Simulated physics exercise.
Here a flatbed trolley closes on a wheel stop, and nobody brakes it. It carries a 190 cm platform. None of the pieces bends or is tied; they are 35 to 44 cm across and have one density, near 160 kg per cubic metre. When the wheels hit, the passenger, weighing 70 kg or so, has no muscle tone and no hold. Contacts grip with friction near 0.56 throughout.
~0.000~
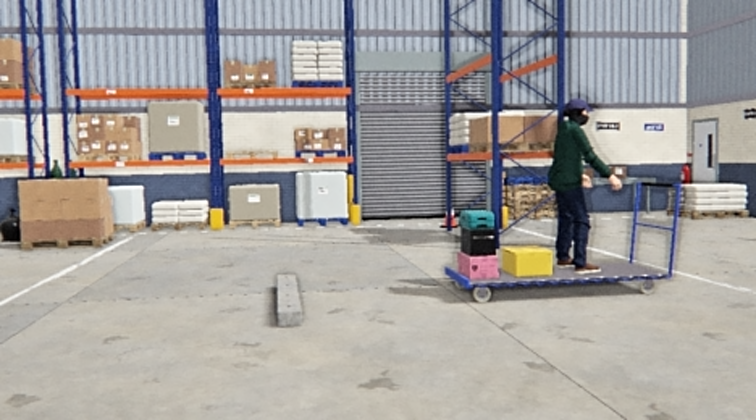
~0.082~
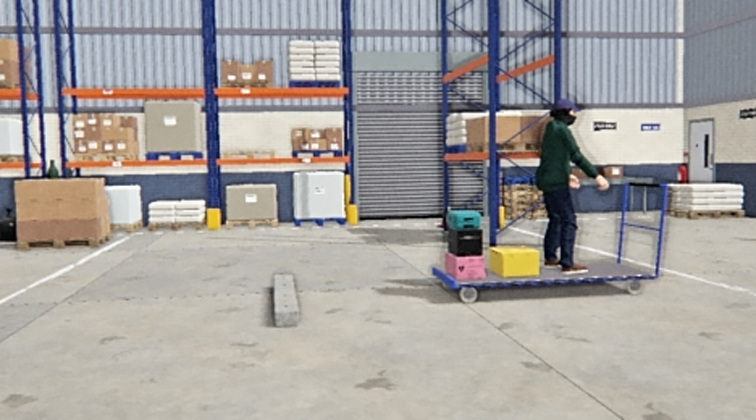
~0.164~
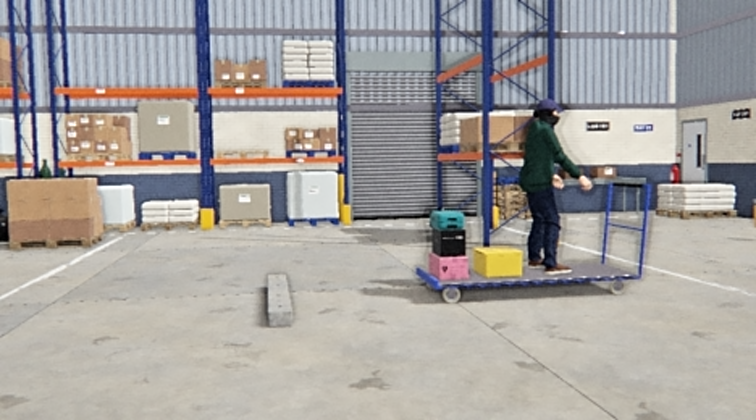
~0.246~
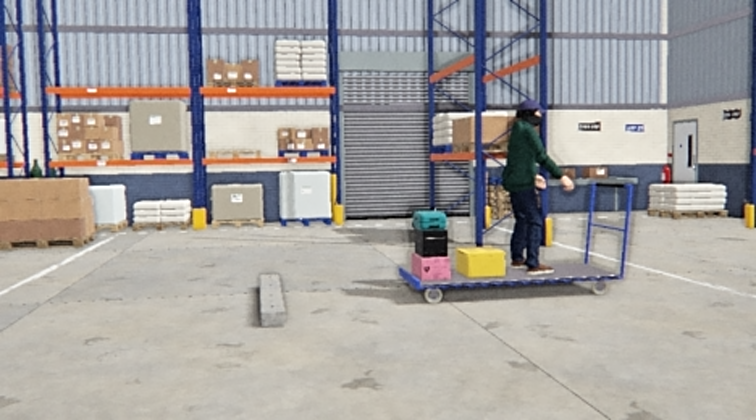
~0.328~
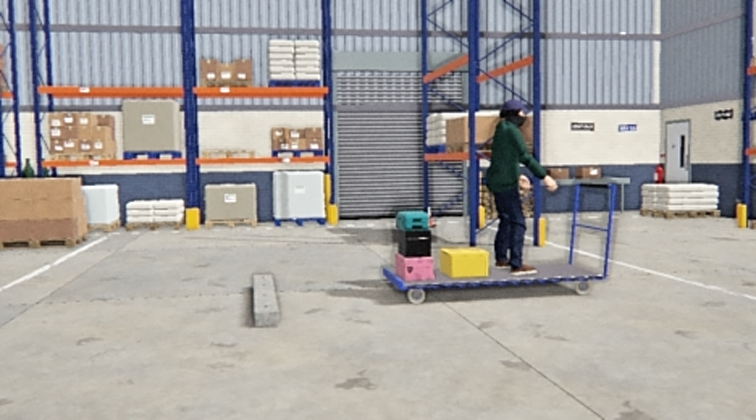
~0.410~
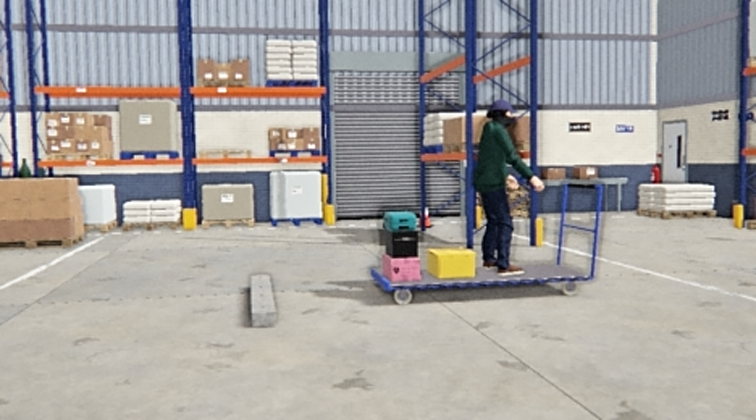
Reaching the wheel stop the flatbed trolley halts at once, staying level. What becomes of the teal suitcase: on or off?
Outcome: Over the edge.
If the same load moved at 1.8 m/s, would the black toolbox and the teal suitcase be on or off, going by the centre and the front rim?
In that case black leaves, teal leaves.
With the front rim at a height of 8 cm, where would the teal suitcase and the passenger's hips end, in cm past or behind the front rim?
So the teal one settles 60 cm beyond the rim and the hips 40 cm short of it.
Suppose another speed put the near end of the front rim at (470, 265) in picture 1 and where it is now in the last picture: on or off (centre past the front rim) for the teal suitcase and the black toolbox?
In that case teal off, black off.
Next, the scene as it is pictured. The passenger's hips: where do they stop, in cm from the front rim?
Some 40 cm behind it.
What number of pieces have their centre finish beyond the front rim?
Total: 2.
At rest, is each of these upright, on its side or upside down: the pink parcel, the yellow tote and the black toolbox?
At rest: Pink standing; yellow standing; black sideways.
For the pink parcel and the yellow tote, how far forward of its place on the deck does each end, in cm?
The pink one ends about 5 cm forward, the yellow one about 20 cm.
The wheels strike at 1.30 s.
After 1.55 s the teal suitcase is 1 cm behind the rim, tilted 15°, near (261, 225) in the last picture's view.
After 1.85 s the teal suitcase is 9 cm past the rim, tilted 35°, near (250, 228) in the last picture's view.
After 2.30 s the teal suitcase is 40 cm past the rim, tilted 90°, near (216, 294) in the last picture's view.
When all is still (4.0 s), past the rim, black toolbox and teal suitcase; behind it, pink parcel, yellow tote and the passenger's hips.
